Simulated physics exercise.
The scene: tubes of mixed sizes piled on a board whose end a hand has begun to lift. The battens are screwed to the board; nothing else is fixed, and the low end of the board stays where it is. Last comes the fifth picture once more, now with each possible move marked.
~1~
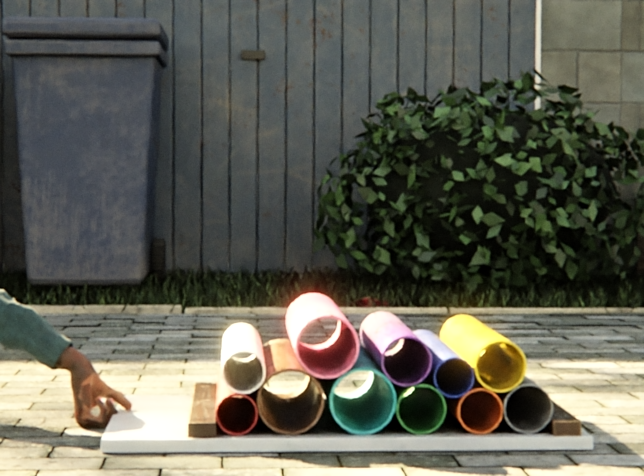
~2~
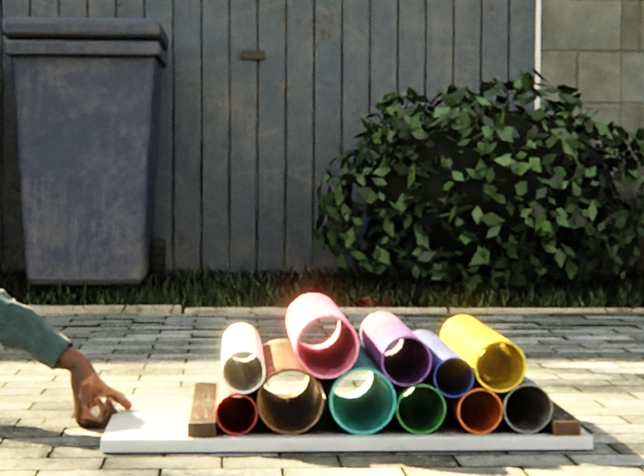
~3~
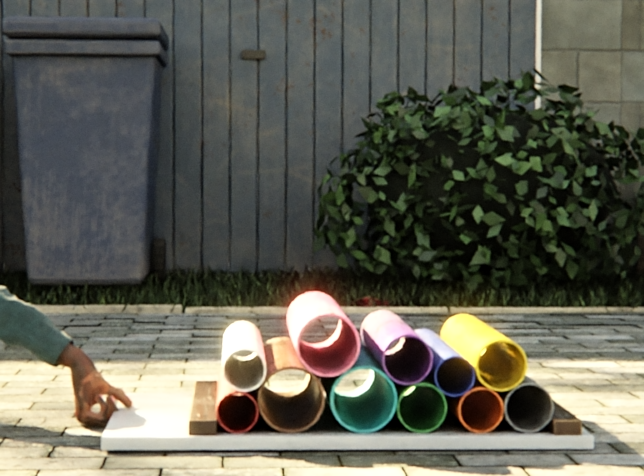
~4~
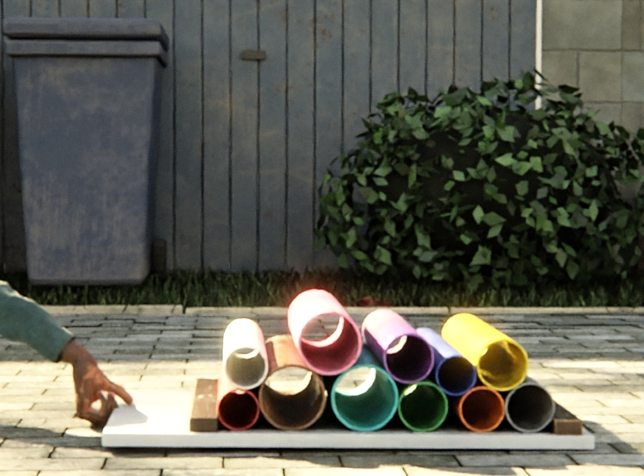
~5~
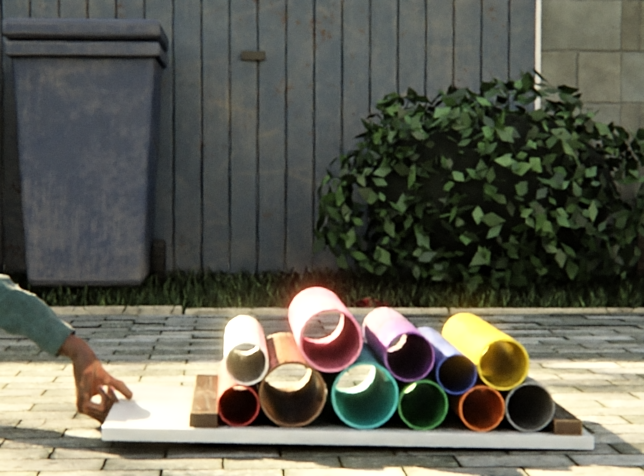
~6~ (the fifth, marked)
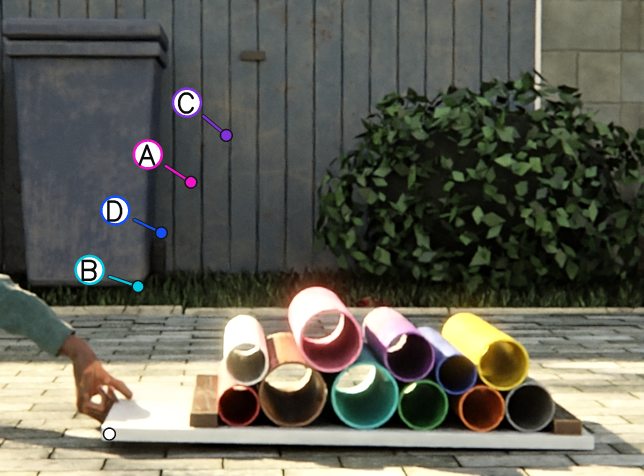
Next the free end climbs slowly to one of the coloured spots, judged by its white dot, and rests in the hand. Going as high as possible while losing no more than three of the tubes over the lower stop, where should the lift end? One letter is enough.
Mark D is as high as it can go.
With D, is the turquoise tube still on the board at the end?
Yes.
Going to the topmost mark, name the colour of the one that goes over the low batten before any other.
It is the yellow one.
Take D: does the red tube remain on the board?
Yes.
On the copy, A at (191, 182); B at (138, 287); C at (226, 136); D at (161, 233); the white dot at (109, 434).
On D. First, board at 16°.
Then, board at 26°.
Finally, board at 26°, three over the low batten (purple, blue, yellow).
By contrast, A ten over the low batten; B none over the low batten; C ten over the low batten.
